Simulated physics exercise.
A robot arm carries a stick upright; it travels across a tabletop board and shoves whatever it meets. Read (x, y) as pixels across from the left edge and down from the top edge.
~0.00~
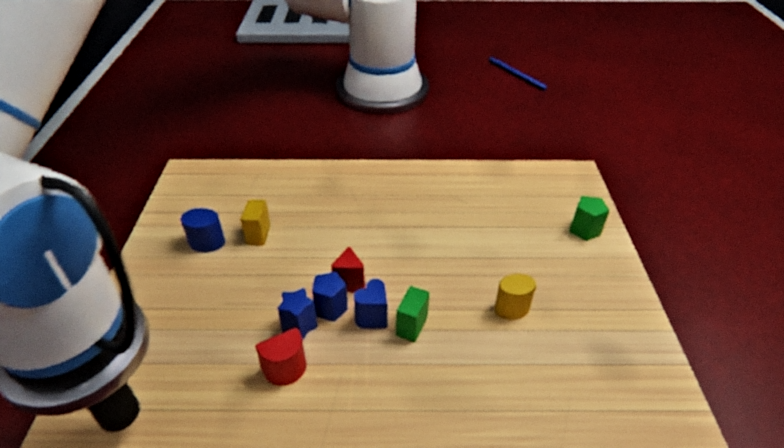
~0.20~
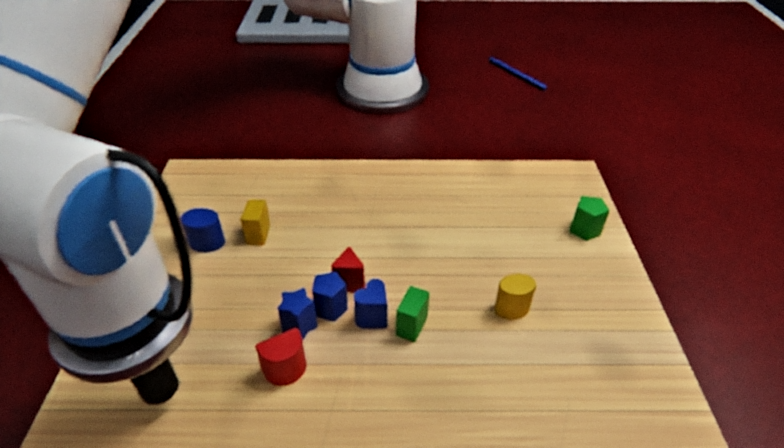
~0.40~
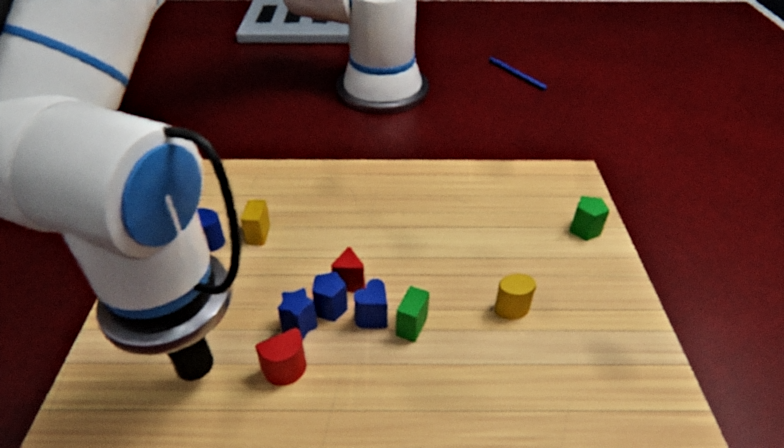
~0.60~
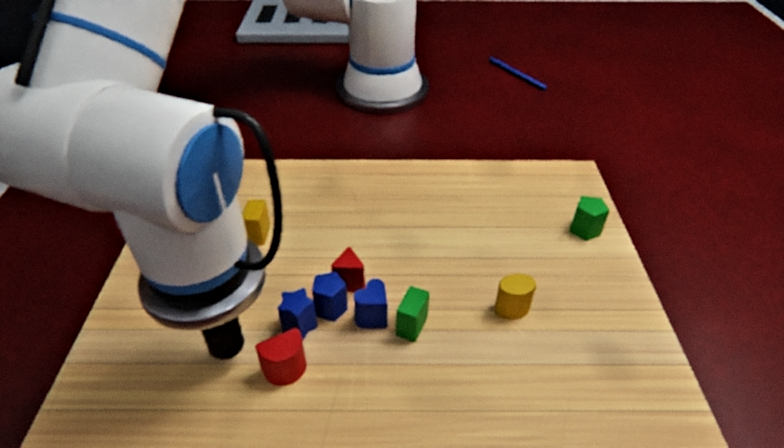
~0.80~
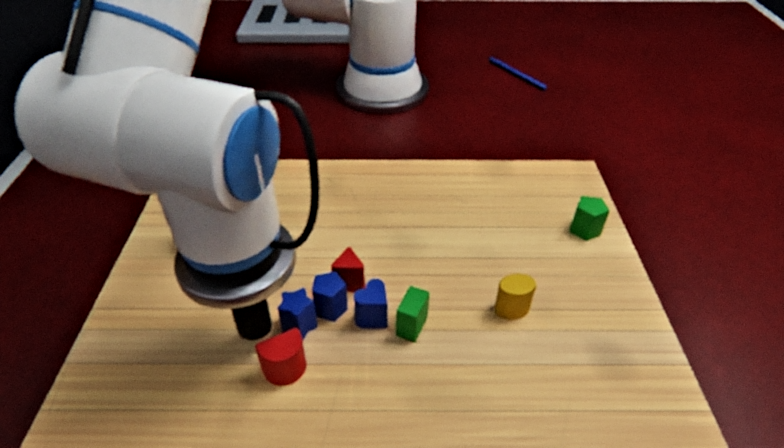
A white robot arm with a black stick moved from the lower left across a wooden board toward the upper right, coming in close beside the red and blue blocks, while every block stayed still.
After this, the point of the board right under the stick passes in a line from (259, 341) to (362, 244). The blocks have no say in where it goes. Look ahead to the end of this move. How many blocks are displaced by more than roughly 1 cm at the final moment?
My prediction: Two blocks.
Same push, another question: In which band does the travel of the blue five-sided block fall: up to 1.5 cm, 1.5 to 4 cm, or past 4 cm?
Distance: Between 1.5 and 4 cm.
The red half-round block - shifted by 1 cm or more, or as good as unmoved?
It is untouched.
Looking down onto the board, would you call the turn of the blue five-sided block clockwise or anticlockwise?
From the top, the block rotates counterclockwise.
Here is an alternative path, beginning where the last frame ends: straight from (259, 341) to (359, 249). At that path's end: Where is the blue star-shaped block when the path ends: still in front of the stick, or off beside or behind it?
That block drops off.
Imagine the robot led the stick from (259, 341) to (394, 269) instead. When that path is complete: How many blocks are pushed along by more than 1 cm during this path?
This push will displace three or more blocks.
The first path, step by step. One third of the way, stick at (296, 291); blue star-shaped block at (315, 294), turned 35° clockwise; blue five-sided block at (346, 281), turned 25° anticlockwise.
Two thirds of the way, stick at (331, 259); blue star-shaped block at (315, 292), turned 50° clockwise; blue five-sided block at (347, 281), turned 30° anticlockwise.
At the end, stick at (362, 230); red half-round block unmoved; blue star-shaped block at (315, 292), turned 50° clockwise; blue five-sided block at (347, 281), turned 30° anticlockwise; red triangular piece unmoved.
